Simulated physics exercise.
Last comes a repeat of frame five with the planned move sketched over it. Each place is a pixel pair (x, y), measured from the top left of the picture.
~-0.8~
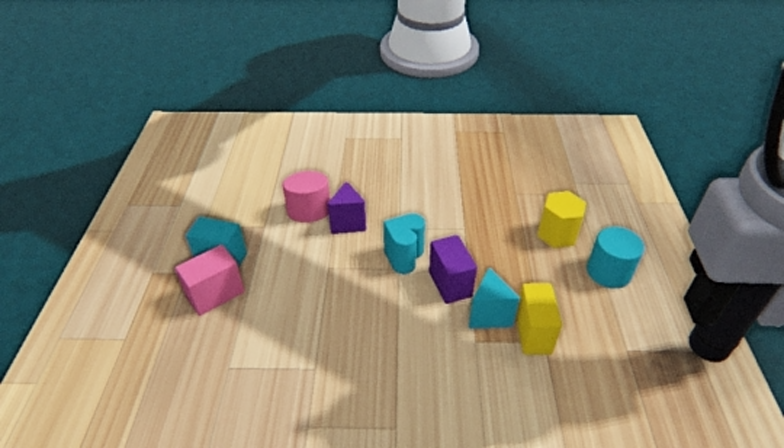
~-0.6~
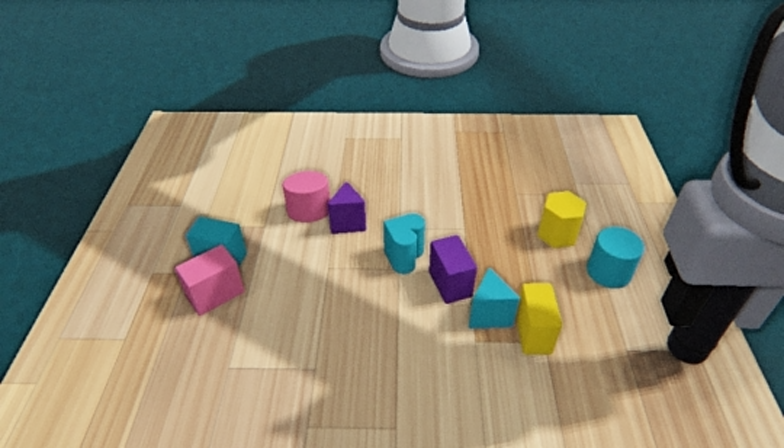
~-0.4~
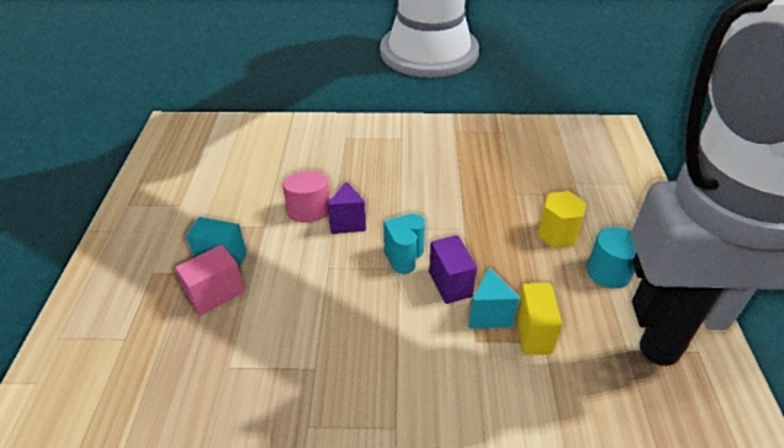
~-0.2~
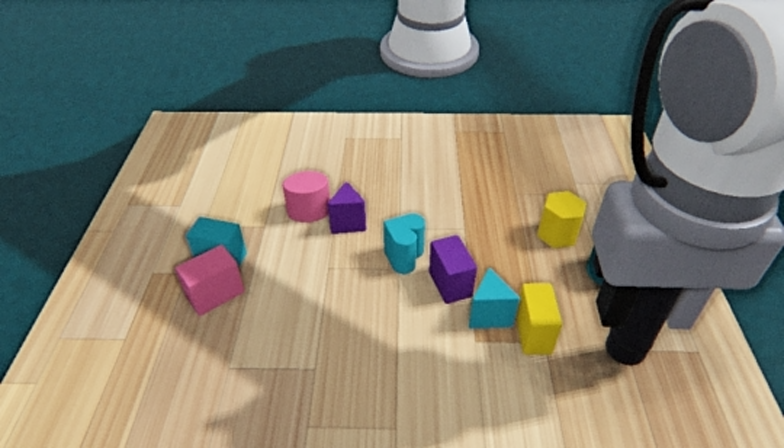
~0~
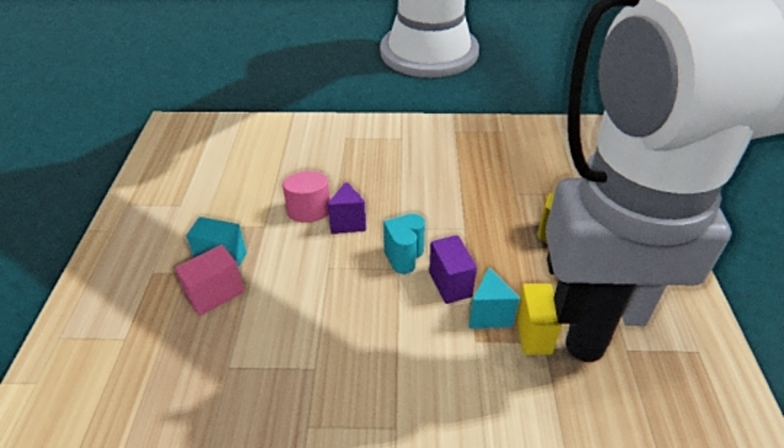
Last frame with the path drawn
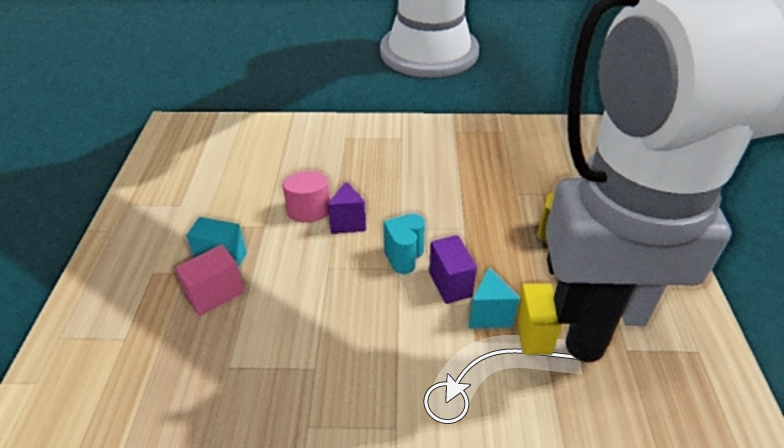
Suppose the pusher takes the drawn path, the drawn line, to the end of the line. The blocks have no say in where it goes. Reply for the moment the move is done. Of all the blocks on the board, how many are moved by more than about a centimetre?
The number will come to 2.
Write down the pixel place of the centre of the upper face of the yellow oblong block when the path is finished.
Its top middle: (512, 293).
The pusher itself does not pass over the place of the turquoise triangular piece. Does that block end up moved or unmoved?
It is shoved along.
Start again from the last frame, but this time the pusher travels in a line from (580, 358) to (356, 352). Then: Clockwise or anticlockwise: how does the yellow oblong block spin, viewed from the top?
That block twists clockwise.
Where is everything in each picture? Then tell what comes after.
The first frame shows lower end of the pusher at (708, 347), tops of blocks, purple oblong block at (453, 253), turquoise triangular piece at (494, 287), yellow oblong block at (542, 303).
The second frame shows pusher at (687, 349), blocks as before.
The third frame shows pusher at (659, 350), blocks as before.
The fourth frame shows pusher at (625, 350), blocks as before.
The fifth frame shows pusher at (585, 347), purple oblong block at (453, 253), turquoise triangular piece at (494, 287), yellow oblong block at (542, 303).
The drawn path runs from (580, 358) over (525, 351) and (475, 362) to (446, 402).
What follows on the original path. One third of the way, pusher at (528, 341); purple oblong block at (449, 252); turquoise triangular piece at (485, 278), turned 15° anticlockwise; yellow oblong block at (520, 294), turned 75° clockwise.
Two thirds of the way, pusher at (476, 352); purple oblong block at (448, 251); turquoise triangular piece at (483, 272); yellow oblong block at (512, 293), turned 85° clockwise.
At the end, pusher at (448, 392); purple oblong block at (448, 251); turquoise triangular piece at (483, 272); yellow oblong block at (512, 293), turned 85° clockwise.
